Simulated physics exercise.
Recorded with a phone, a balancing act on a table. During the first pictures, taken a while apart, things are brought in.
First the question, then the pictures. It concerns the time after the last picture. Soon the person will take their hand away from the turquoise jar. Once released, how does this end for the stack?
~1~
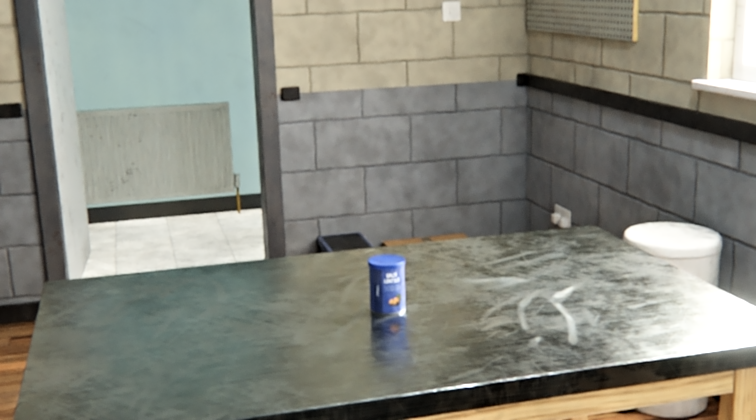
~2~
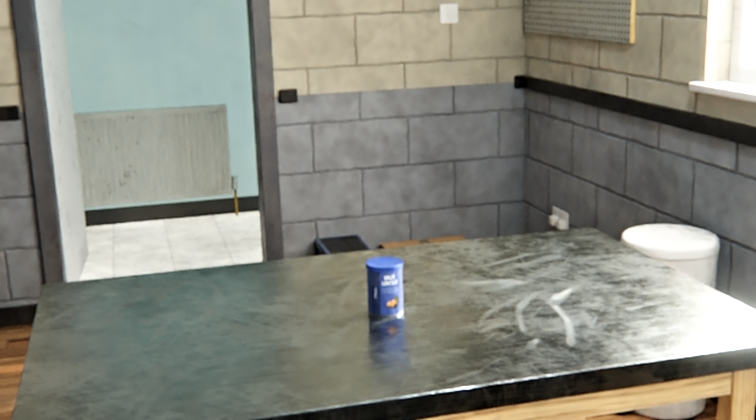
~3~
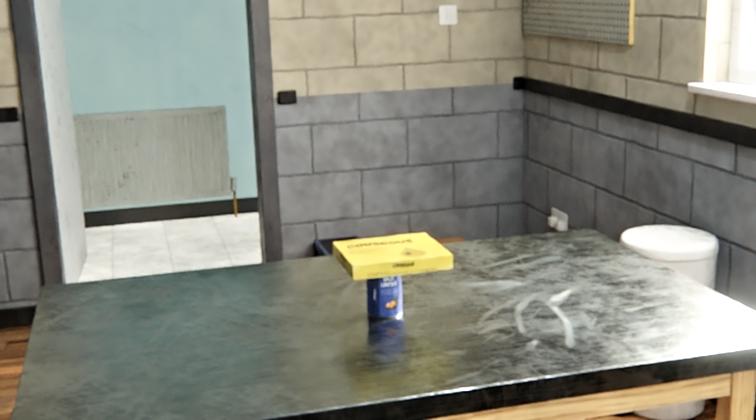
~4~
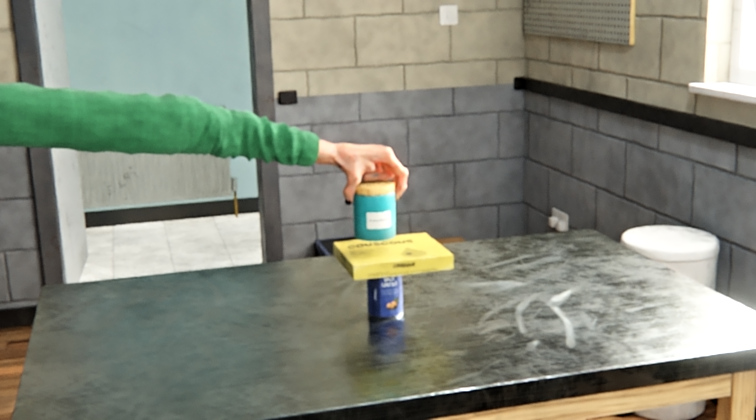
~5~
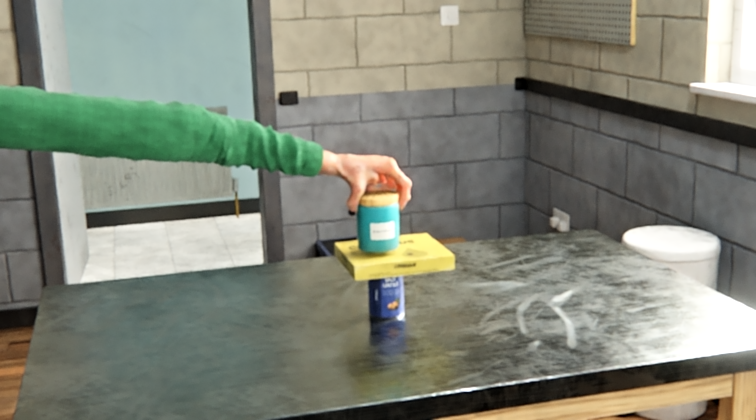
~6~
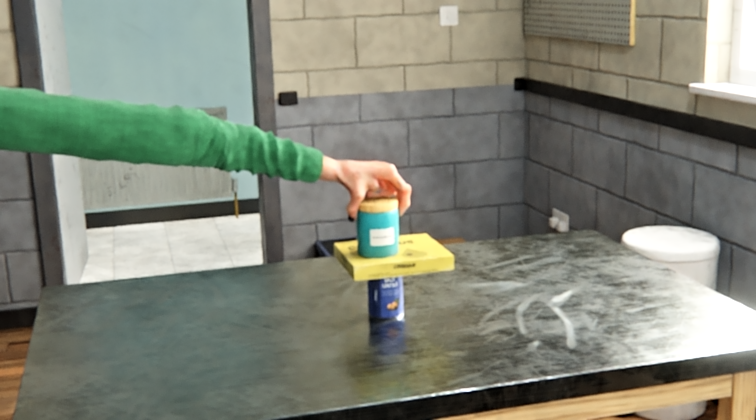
In the end it turns out fine, really.
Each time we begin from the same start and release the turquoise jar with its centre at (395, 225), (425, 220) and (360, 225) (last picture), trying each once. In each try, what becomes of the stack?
So, first it stays steady, next it tips over, and last it stays steady.
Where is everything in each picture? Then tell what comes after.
In the first frame, the last thing is not in view yet.
In the second frame, the last thing is not in view yet.
In the third frame, the last thing is not in view yet; yellow packet (391, 255).
The fourth frame shows coming down; turquoise jar (374, 210); yellow packet (392, 255).
The fifth frame shows coming down; turquoise jar (378, 221); yellow packet (393, 256).
The sixth frame shows set down, still held; turquoise jar (377, 227); yellow packet (392, 256).
Then, 0.60 s past the last view, nothing moves.
Then, 1.30 s past the last view, turquoise jar resting near (377, 227).
Finally, all 3 still in place. Final places as the last picture's camera would see them, turquoise jar near (377, 228). The stack stays up.
